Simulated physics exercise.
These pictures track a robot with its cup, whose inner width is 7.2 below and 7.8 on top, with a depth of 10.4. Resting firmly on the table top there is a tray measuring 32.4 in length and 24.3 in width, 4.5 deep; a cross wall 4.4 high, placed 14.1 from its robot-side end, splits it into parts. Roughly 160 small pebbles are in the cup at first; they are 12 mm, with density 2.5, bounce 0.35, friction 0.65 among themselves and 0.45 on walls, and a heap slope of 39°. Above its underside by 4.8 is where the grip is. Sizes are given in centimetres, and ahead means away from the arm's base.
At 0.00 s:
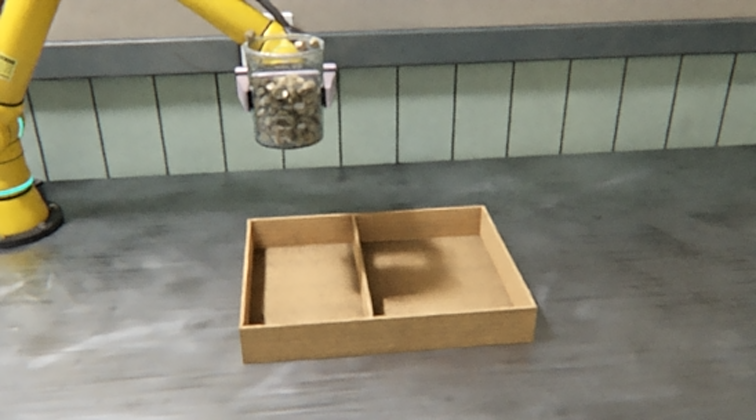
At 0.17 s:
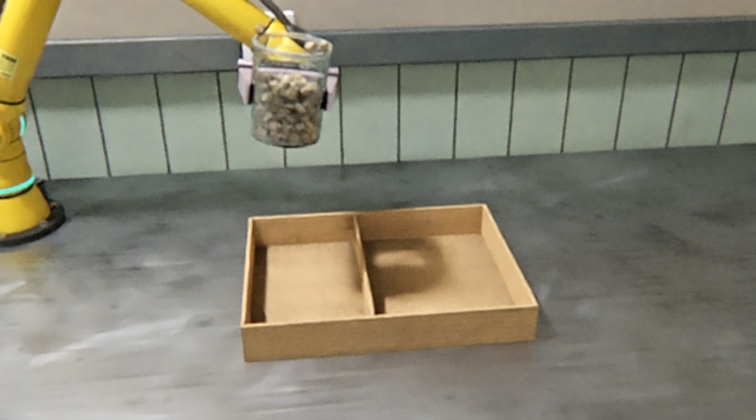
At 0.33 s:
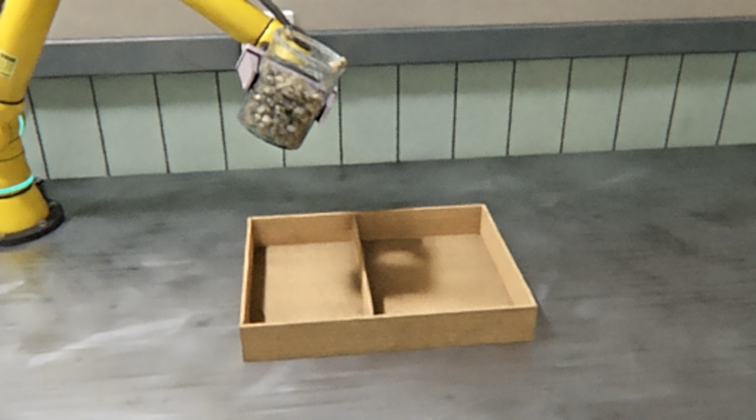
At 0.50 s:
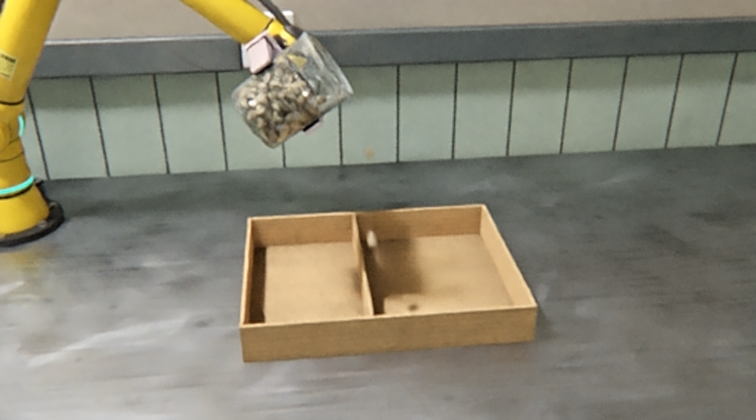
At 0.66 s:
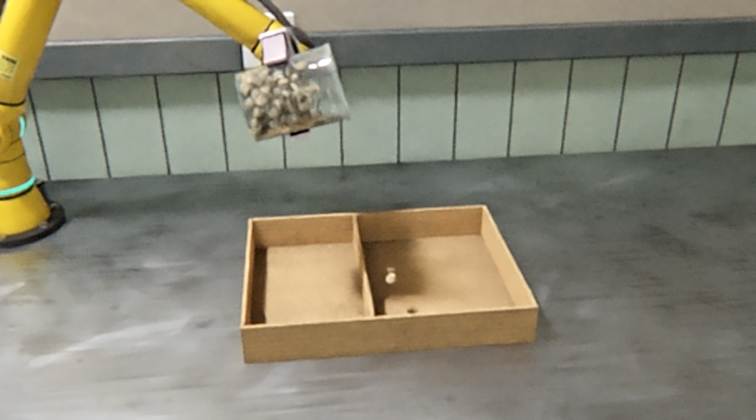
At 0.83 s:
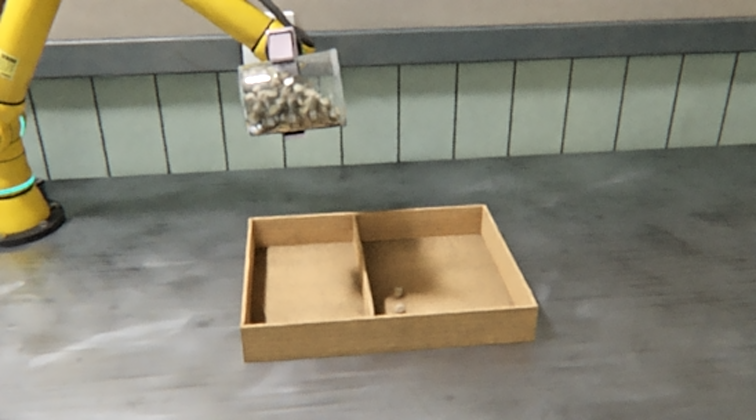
A yellow robot arm at the left holds a clear cup of small grey and tan pebbles above a dark grey tabletop, seen from slightly above against a pale green panelled wall. Below the cup sits an open brown tray split by a cross wall into two parts. The arm tips the cup rightward until it lies nearly sideways, and two pebbles drop into the tray's right part.
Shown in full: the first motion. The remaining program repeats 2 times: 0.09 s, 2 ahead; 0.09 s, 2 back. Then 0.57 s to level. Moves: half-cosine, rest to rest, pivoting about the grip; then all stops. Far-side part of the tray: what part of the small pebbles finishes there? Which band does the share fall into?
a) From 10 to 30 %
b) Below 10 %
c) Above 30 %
The answer is a.
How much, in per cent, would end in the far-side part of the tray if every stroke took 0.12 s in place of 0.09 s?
About 10 per cent in that case.
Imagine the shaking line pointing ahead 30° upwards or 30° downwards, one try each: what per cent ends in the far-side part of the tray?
Roughly 25 per cent, then 10 per cent.
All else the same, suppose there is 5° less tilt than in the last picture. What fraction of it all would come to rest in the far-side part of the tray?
Then something close to 15 in a hundred.
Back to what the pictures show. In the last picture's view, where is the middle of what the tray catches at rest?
Roughly at (407, 286) in the last picture.
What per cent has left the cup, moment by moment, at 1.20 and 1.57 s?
At the first time about 15 per cent, at the second about 20 per cent.
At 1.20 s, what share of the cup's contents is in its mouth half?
50 %.
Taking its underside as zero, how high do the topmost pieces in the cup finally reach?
Top of the fill: Near 8.0 cm.
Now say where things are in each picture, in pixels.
In the first frame, cup middle at (287, 93), level; upper third of the load around (286, 87), from x 250 to 315, top at y 35; 160 in the cup.
In the second frame, cup middle at (289, 91), tilted 8° forward; upper third of the load around (286, 86), from x 260 to 325, top at y 30.
In the third frame, cup middle at (289, 92), tilted 29° forward; upper third of the load around (283, 86), from x 250 to 340, top at y 35; 159 in the cup, 1 in flight or on a rim.
In the fourth frame, cup middle at (291, 93), tilted 55° forward; upper third of the load around (282, 85), from x 245 to 370, top at y 60; 158 in the cup, 2 in flight or on a rim.
In the fifth frame, cup middle at (292, 95), tilted 76° forward; upper third of the load around (280, 82), from x 245 to 390, top at y 65; 158 in the cup, 2 in the far-side part.
In the sixth frame, cup middle at (292, 95), tilted 84° forward; upper third of the load around (274, 84), from x 250 to 400, top at y 70; 158 in the cup, 2 in the far-side part.
By 1.20 s, tilted 84° forward, highest piece 28 above the table; 134 in the cup, 10 in the far-side part, 1 in the robot-side part, 15 in flight or on a rim.
By 1.57 s, tilted 20° forward, highest piece 31 above the table; 128 in the cup, 28 in the far-side part, 4 in the robot-side part.
By 1.96 s, level, highest piece 30 above the table; 128 in the cup, 28 in the far-side part, 4 in the robot-side part.
By 3.01 s, level, highest piece 30 above the table; 128 in the cup, 28 in the far-side part, 4 in the robot-side part.
Final count, 128 in the cup, 28 in the far-side part, 4 in the robot-side part. That is 18 % in the far-side part of the tray.
